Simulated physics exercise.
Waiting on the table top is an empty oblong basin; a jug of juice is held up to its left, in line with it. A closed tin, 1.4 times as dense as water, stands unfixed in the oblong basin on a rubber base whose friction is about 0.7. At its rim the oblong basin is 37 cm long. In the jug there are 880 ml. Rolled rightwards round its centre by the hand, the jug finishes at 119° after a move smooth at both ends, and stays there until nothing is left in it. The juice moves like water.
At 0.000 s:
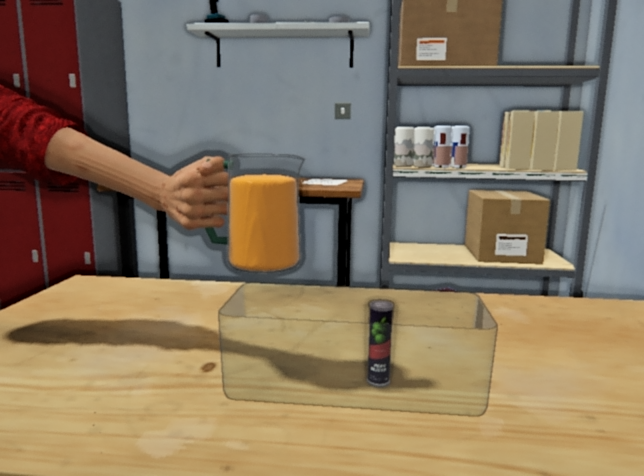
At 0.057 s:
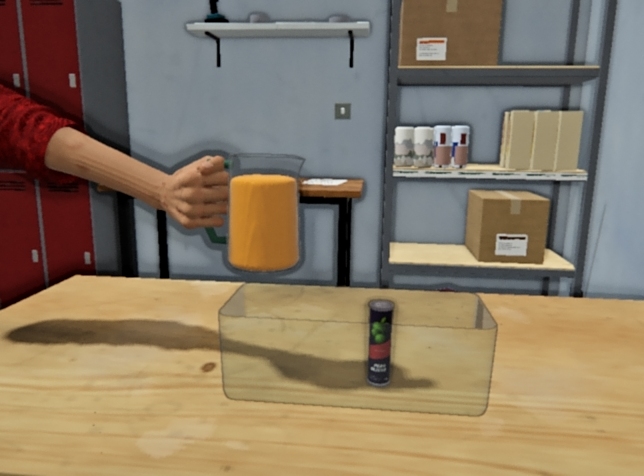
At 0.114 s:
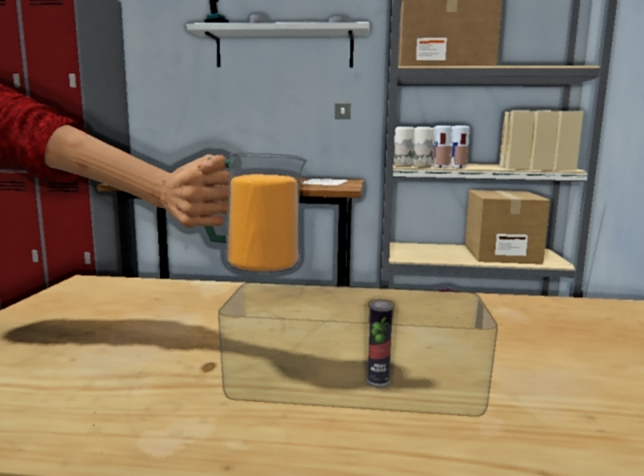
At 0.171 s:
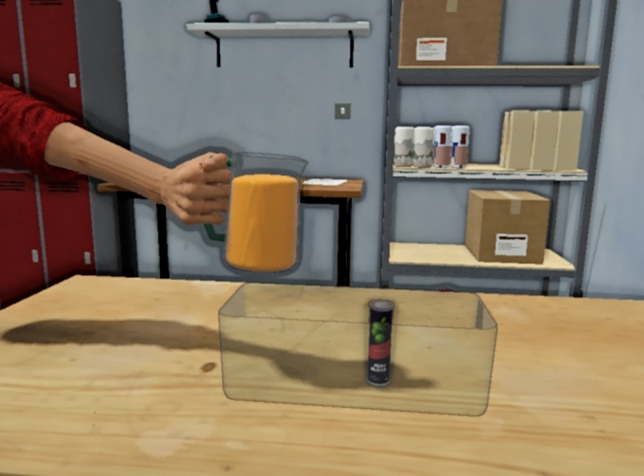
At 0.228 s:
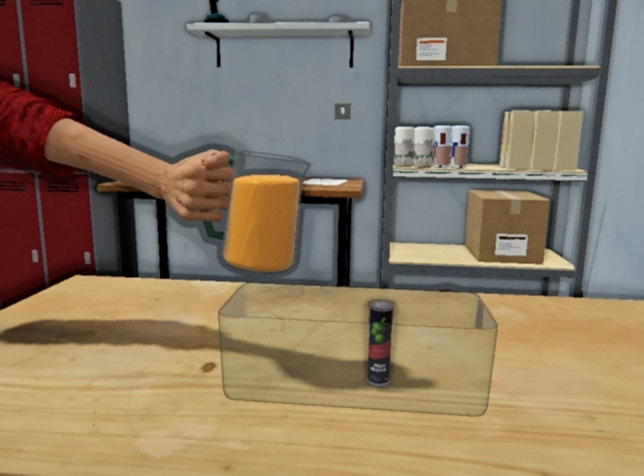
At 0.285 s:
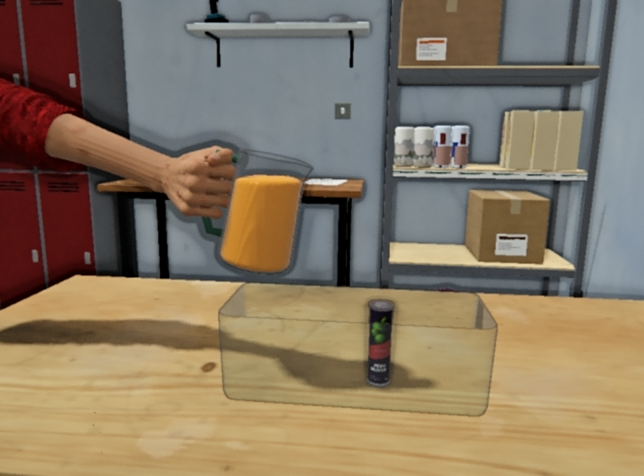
On a wooden table top in a storage room, a closed tin stands upright within the outline of an empty clear oblong basin, while a red-sleeved hand holds up a jug of orange juice and slowly tilts it slightly rightwards.
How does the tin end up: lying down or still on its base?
It ends up lying down.
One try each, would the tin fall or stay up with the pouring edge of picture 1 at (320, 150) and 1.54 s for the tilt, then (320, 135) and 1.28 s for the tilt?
Try 1: Tipped over; try 2: Tipped over.
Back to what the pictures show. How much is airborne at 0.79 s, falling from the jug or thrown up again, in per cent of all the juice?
Estimate: About 6 % of all of it.
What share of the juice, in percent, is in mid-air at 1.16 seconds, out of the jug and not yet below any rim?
About 18 percent.
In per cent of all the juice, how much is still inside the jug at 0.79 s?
Fraction remaining: Approx. 92 per cent.
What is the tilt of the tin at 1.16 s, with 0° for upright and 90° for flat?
About 5 degrees.
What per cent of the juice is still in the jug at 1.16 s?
Roughly 38 per cent.
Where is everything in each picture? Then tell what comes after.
In the first frame, it leans 0°; its right rim is at (305, 158); the juice meets the walls at (233, 178) and (297, 180); the oblong basin's rim runs from (232, 298) to (487, 310); the tin's top is at (381, 308).
In the second frame, it leans 0°; its right rim is at (305, 158); the juice meets the walls at (234, 178) and (297, 180).
In the third frame, it leans 2°; its right rim is at (306, 159); the juice meets the walls at (234, 178) and (297, 180).
In the fourth frame, it leans 4°; its right rim is at (308, 161); the juice meets the walls at (236, 179) and (299, 180).
In the fifth frame, it leans 7°; its right rim is at (311, 163); the juice meets the walls at (236, 180) and (300, 181).
In the sixth frame, it leans 11°; its right rim is at (314, 167); the juice meets the walls at (238, 180) and (302, 181).
After 0.79 s the tilt is 66° and 93 per cent is still to pour; the tin stands where it began.
After 1.16 s the tilt is 106° and 39 per cent is still to pour; the tin leans 6°.
After 1.55 s the tilt is 119° and 1 per cent is still to pour; the tin lies on its side.
After 1.97 s the tilt is 119° and 0 per cent is still to pour; the tin lies on its side.
In the end the tin lies on its side.
